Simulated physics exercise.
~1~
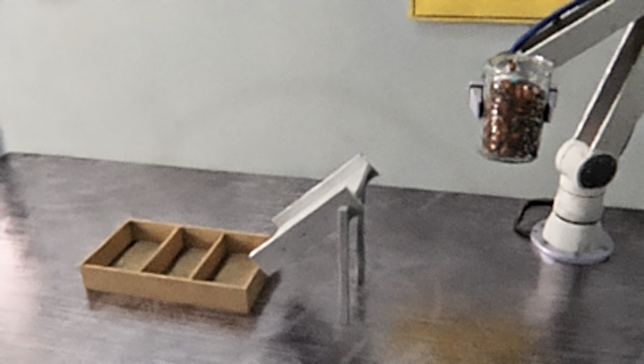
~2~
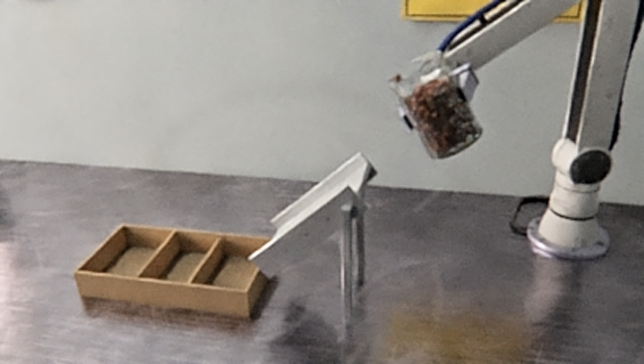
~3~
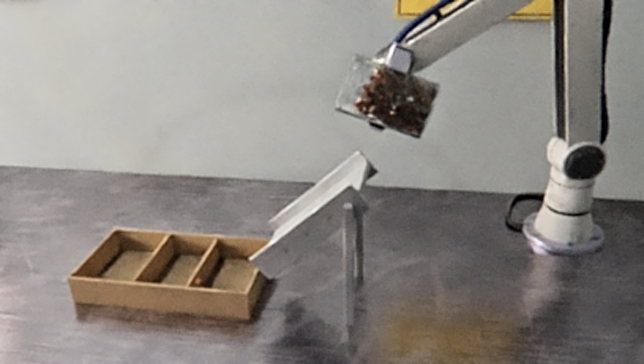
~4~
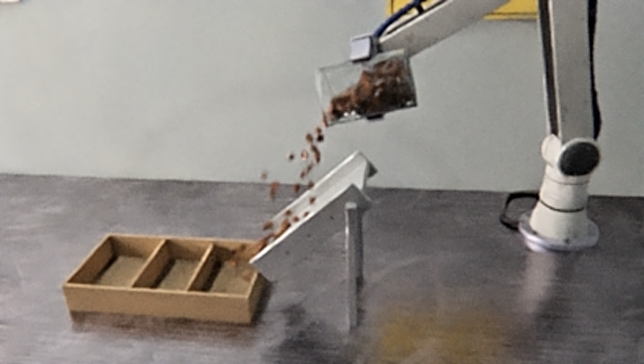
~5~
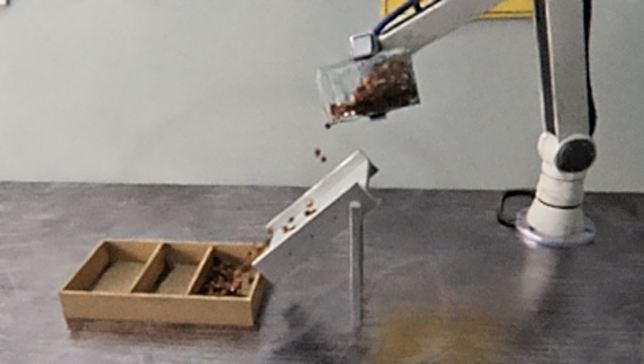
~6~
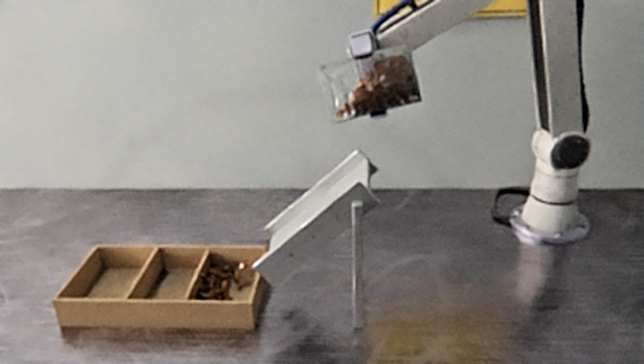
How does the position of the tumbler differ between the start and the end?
At the start the tumbler is upright, and at the end it is on its side in the robot's grip.
